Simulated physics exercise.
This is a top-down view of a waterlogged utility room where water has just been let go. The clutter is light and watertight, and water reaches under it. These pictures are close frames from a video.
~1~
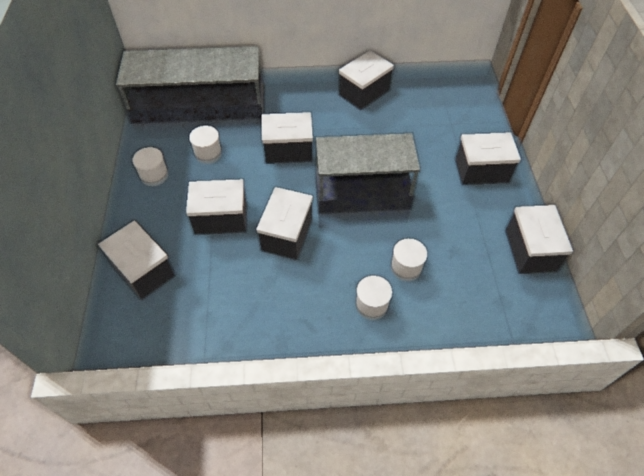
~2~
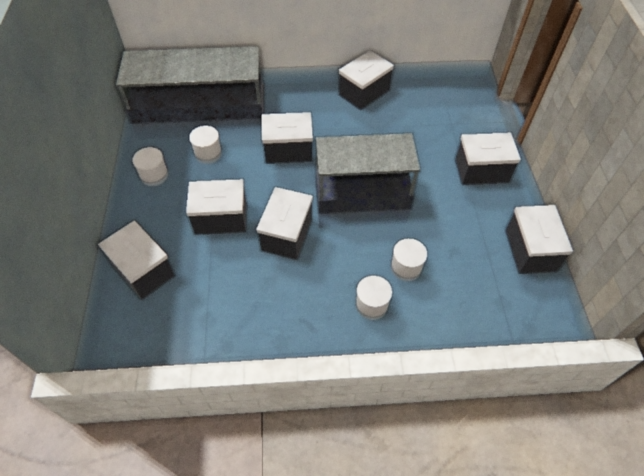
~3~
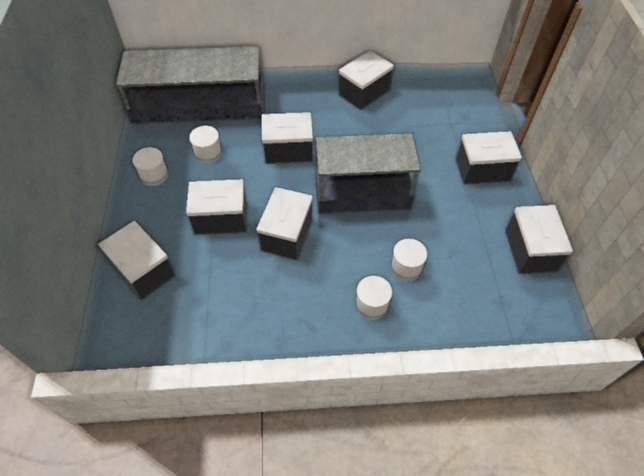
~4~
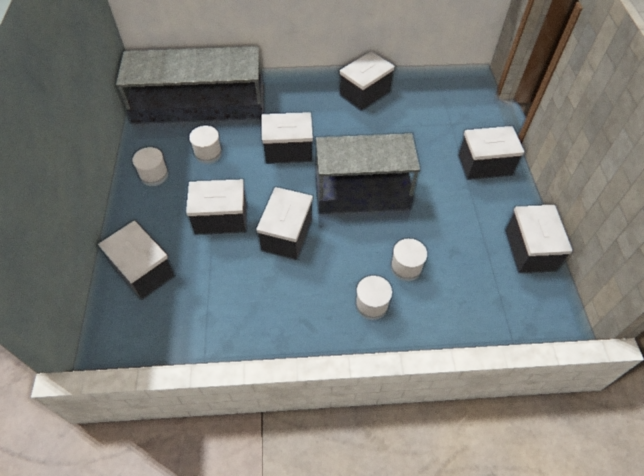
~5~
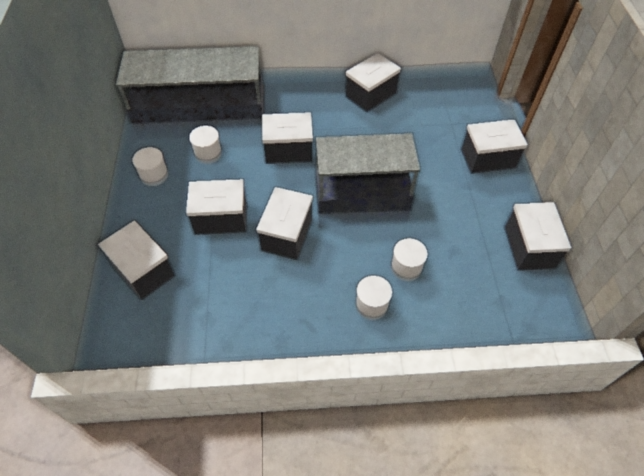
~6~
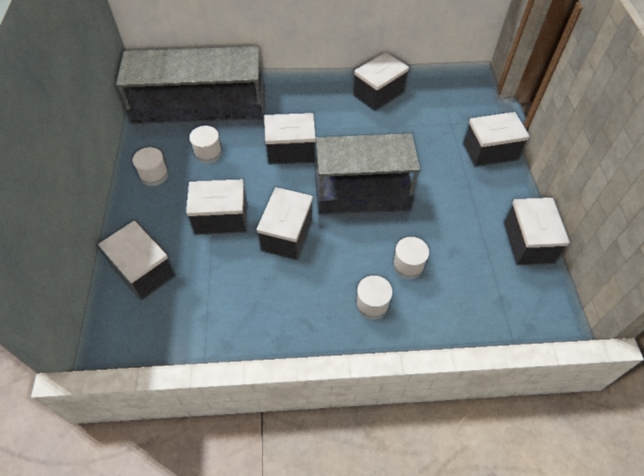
In a room with a blue floor, a few pale-topped boxes slowly shift a little.
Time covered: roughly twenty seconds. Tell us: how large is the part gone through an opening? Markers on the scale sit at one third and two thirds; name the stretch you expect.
Lands mid-band.
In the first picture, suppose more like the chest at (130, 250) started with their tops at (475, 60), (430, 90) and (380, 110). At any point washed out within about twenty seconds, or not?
In order: Exits; exits; exits.
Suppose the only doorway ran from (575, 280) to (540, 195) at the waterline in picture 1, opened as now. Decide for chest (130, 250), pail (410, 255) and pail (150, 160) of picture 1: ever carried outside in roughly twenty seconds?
The three read no escape, escape and no escape, respectively.
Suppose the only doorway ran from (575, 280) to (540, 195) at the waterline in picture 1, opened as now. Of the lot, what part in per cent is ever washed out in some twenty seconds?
50 in a hundred or thereabouts.
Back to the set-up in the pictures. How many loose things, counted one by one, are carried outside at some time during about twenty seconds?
The total is 5.
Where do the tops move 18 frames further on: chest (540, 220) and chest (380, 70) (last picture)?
They should end up near (511, 120) and (530, 88) respectively.
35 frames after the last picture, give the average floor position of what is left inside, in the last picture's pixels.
Around (286, 209).
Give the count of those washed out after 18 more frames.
1.
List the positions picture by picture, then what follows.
In the first picture, a chest at (491, 147), afloat; a chest at (367, 68) floats; 0 of 11 have shifted.
In the second picture, a chest at (491, 147) floats; a chest at (367, 68), afloat; 0 of 11 have shifted.
In the third picture, a chest at (492, 146), afloat, close to its start; a chest at (367, 68), afloat; 0 of 11 have shifted.
In the fourth picture, a chest at (494, 141) floats, close to its start; a chest at (367, 68) floats; 1 of 11 have shifted.
In the fifth picture, a chest at (497, 135) floats, close to its start; a chest at (374, 70) floats, close to its start; 2 of 11 have shifted.
In the sixth picture, a chest at (499, 128), afloat, a stride from its start; a chest at (382, 69) floats, close to its start; 3 of 11 have shifted.
A moment on, 1 of 11 are out; 10 afloat.
Next, 1 of 11 are out; 10 afloat.
Later, 5 of 11 are out; 6 afloat.
In the end, 5 of 11 are out; 6 afloat.
